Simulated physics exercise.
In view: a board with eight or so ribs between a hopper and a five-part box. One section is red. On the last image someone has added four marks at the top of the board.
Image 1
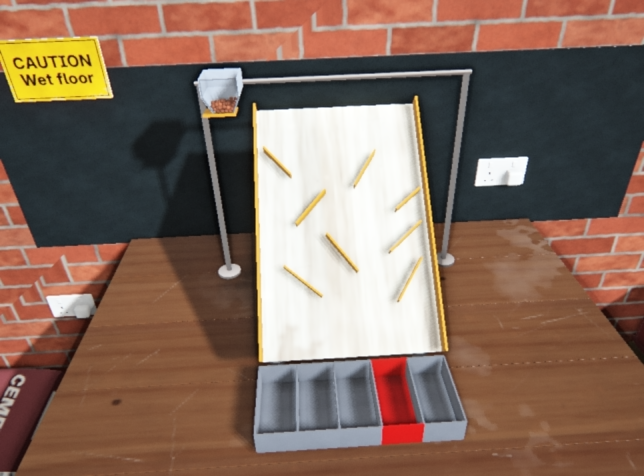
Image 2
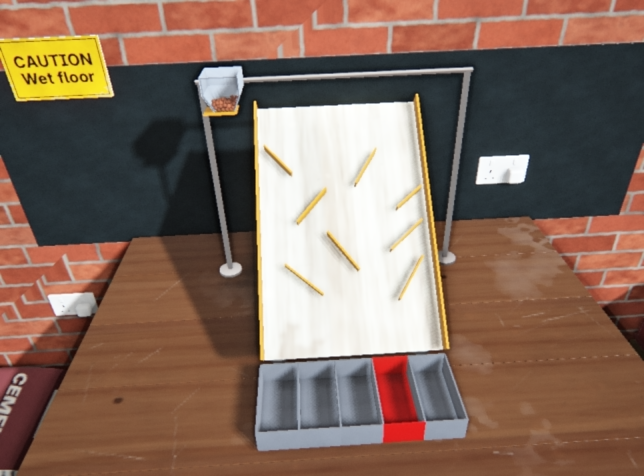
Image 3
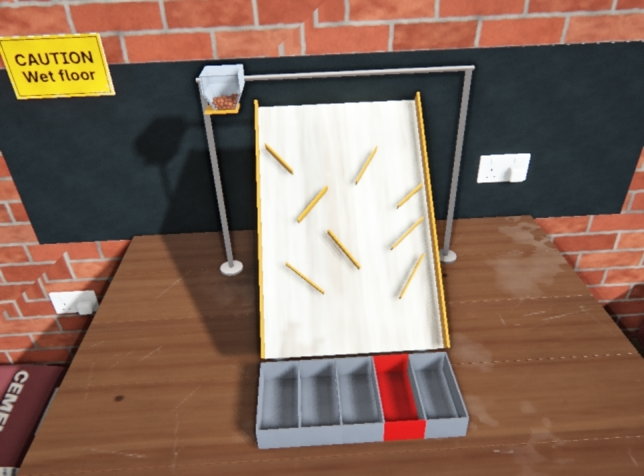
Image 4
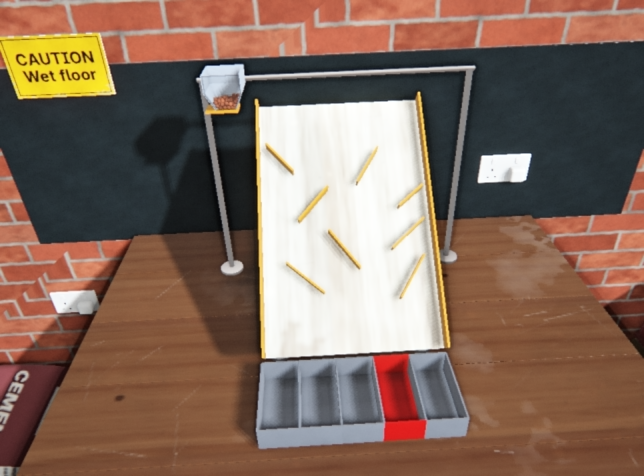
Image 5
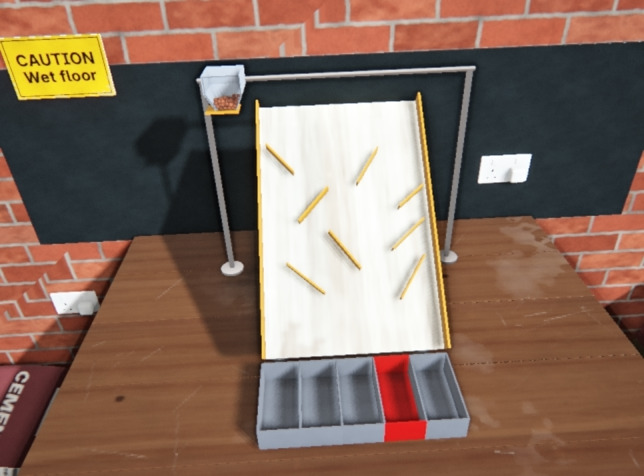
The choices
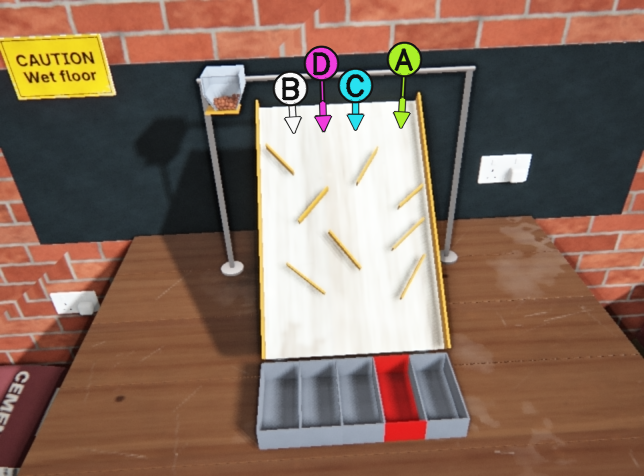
Hopper of small reddish pieces staying still above a tilted white board with angled ribs and a five-part box, one section red.
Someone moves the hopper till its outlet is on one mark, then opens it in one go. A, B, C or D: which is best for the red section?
Mark C.
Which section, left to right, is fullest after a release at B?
It is the first one.
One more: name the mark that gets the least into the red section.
It is B.
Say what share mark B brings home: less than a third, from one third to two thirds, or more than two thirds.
Mark B gives less than a third.
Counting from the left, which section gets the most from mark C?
The fourth.
On the marked copy, mark A meets the board at (401, 122); mark B meets the board at (293, 127); mark C meets the board at (355, 124); mark D meets the board at (323, 125).
Choosing A, roughly half in the red section, roughly a third in other sections, about a tenth outside the box.
Choosing B, not one piece in the red section, every piece in other sections.
Choosing C, roughly two thirds in the red section, roughly a quarter in other sections, just a few outside the box.
Choosing D, roughly a third in the red section, roughly two thirds in other sections.
